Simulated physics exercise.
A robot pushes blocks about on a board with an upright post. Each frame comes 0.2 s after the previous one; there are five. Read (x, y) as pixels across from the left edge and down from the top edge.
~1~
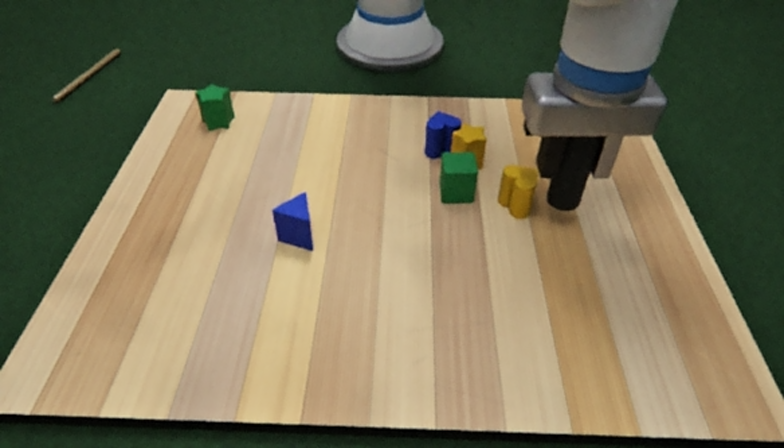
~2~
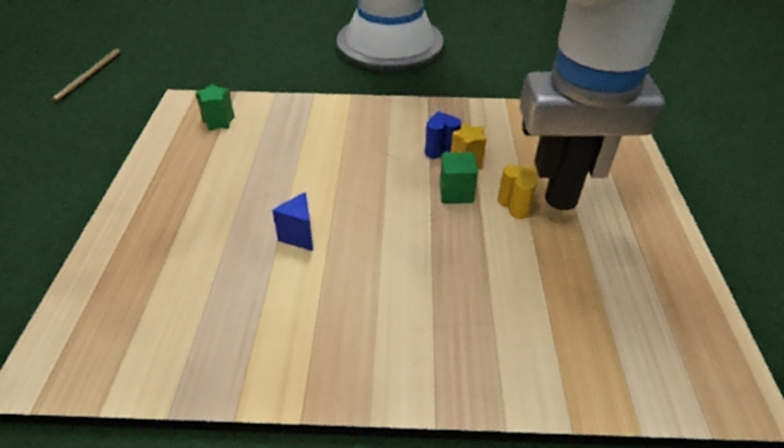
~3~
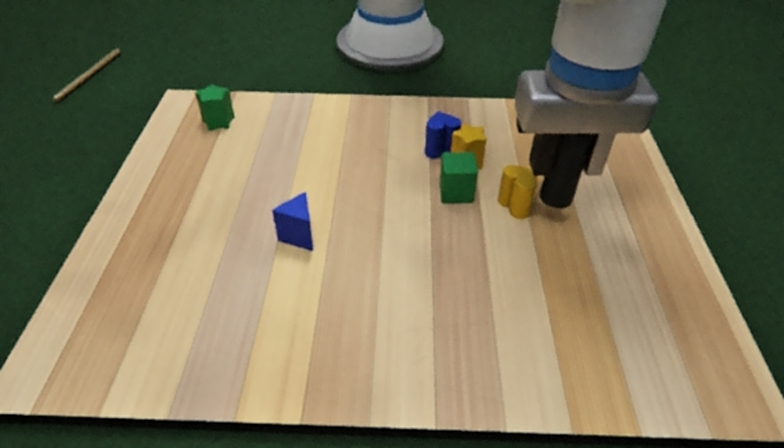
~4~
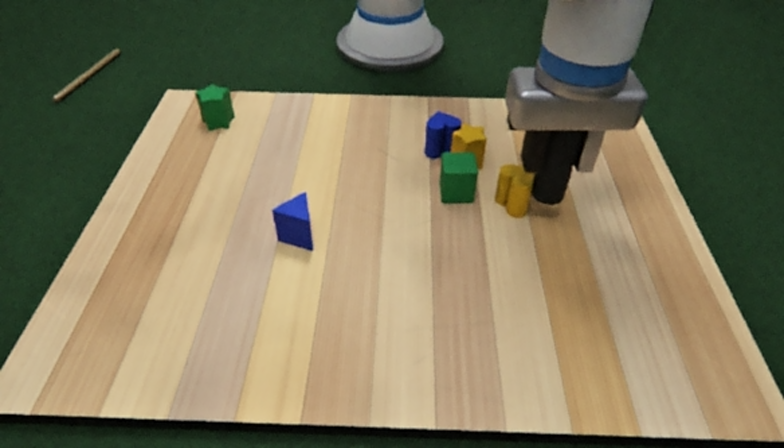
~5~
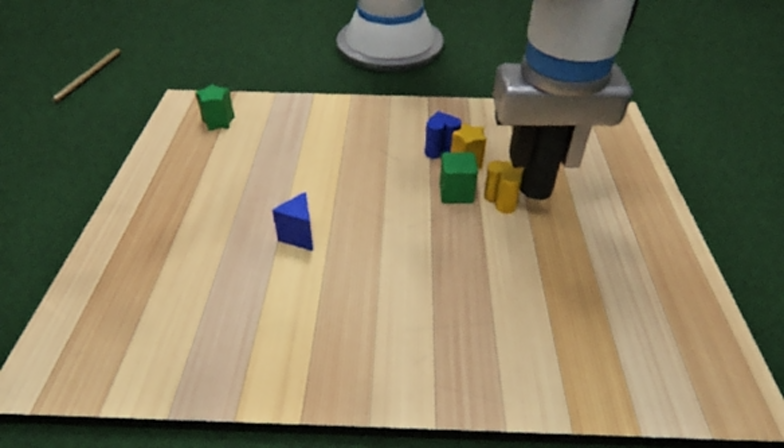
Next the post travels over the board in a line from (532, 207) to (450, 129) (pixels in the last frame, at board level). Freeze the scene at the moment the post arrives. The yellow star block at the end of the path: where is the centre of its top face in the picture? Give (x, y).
I expect it at (435, 110).
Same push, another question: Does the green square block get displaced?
Final answer: Yes.
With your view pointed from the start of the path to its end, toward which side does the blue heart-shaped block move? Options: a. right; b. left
I'll go with b - left.
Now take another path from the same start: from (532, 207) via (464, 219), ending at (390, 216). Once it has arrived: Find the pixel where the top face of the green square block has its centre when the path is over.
At pixel (441, 155).
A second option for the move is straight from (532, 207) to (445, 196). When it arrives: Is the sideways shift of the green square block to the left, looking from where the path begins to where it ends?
No.
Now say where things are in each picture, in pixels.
In the first picture, lower end of the post at (563, 201), tops of blocks, blue heart-shaped block at (443, 120), green square block at (460, 162), yellow star block at (471, 133), yellow heart-shaped block at (523, 175).
In the second picture, post at (561, 200), blocks as before.
In the third picture, post at (556, 198), blocks as before.
In the fourth picture, post at (548, 195), yellow heart-shaped block at (520, 174).
In the fifth picture, post at (536, 190), blue heart-shaped block at (443, 120), green square block at (460, 162), yellow star block at (471, 133), yellow heart-shaped block at (508, 170).
The first path, step by step. One third of the way, post at (505, 161); green square block at (449, 162); yellow heart-shaped block at (485, 158), turned 40° anticlockwise.
Two thirds of the way, post at (477, 135); blue heart-shaped block at (425, 116), turned 35° anticlockwise; green square block at (449, 162); yellow star block at (451, 122); yellow heart-shaped block at (485, 158), turned 40° anticlockwise.
At the end, post at (451, 112); blue heart-shaped block at (410, 114), turned 75° anticlockwise; green square block at (449, 162); yellow star block at (435, 110), turned 45° anticlockwise; yellow heart-shaped block at (485, 158), turned 40° anticlockwise.
